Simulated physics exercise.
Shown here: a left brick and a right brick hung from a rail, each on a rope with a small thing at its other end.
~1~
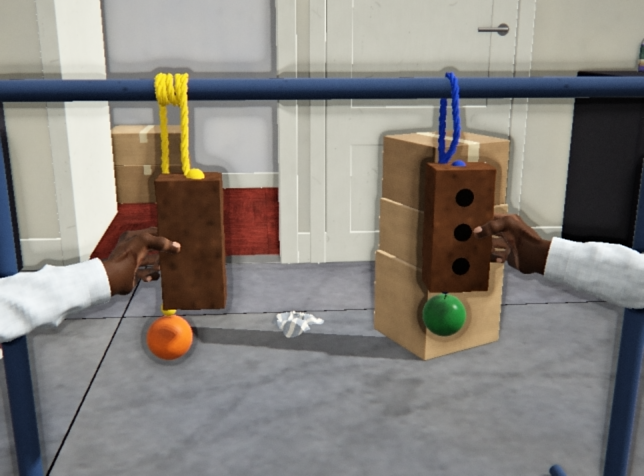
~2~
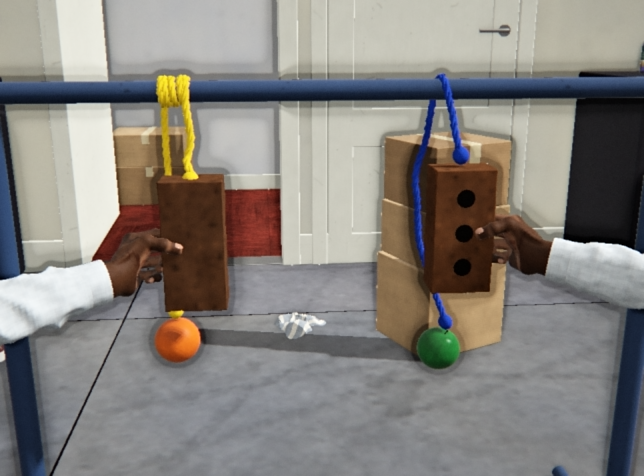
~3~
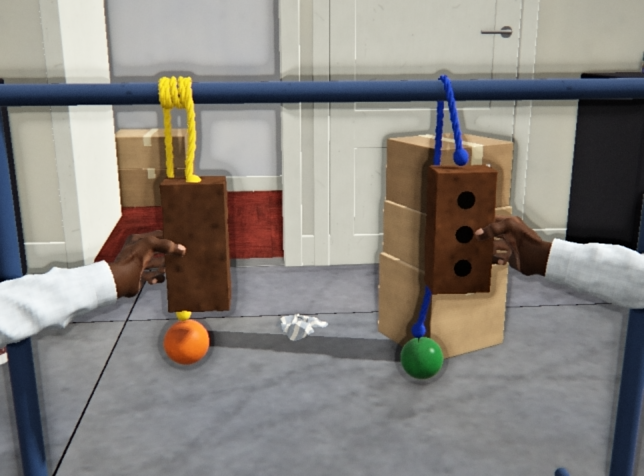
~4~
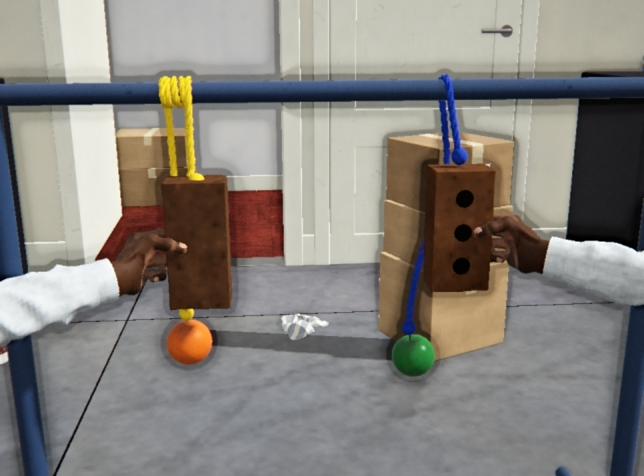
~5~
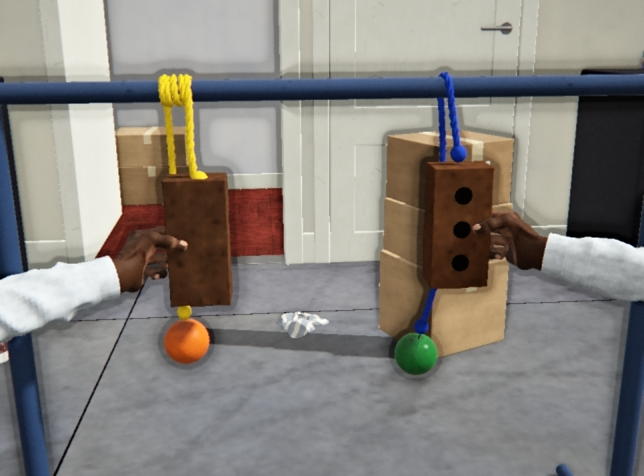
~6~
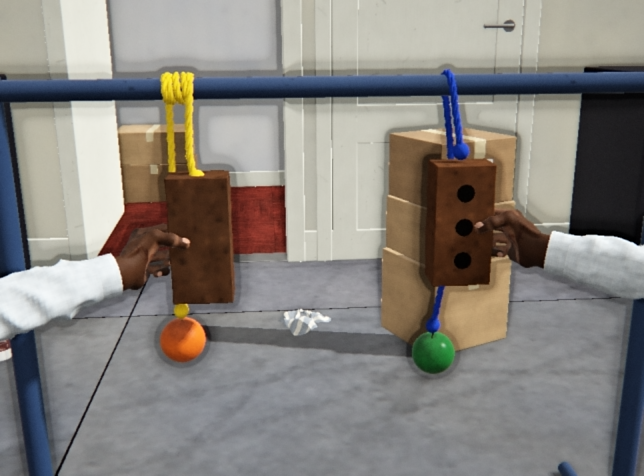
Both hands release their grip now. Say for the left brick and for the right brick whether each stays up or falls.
My prediction: The left brick stays suspended, the right brick falls away.
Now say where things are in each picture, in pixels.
The first picture shows left brick (193, 242); right brick (457, 227); left orange (169, 337); right apple (444, 315).
The second picture shows left brick (195, 243); right brick (459, 228).
The third picture shows left brick (197, 244); right brick (459, 229).
The fourth picture shows left brick (199, 242); right brick (458, 228).
The fifth picture shows left brick (199, 240); right brick (457, 225).
The sixth picture shows left brick (201, 238); right brick (459, 222); left rope wound several times round the rail; right rope only laid over the rail.
Then, 0.30 s after the last picture, left brick hanging near (199, 251); right brick dropping near (450, 334).
Then, 0.64 s after the last picture, left brick hanging near (193, 252); right brick on the floor.
Then, 0.98 s after the last picture, left brick hanging near (196, 253); right brick on the floor.
At rest, left brick hanging near (196, 252); right brick on the floor. The left brick stays hanging and the right brick drops.
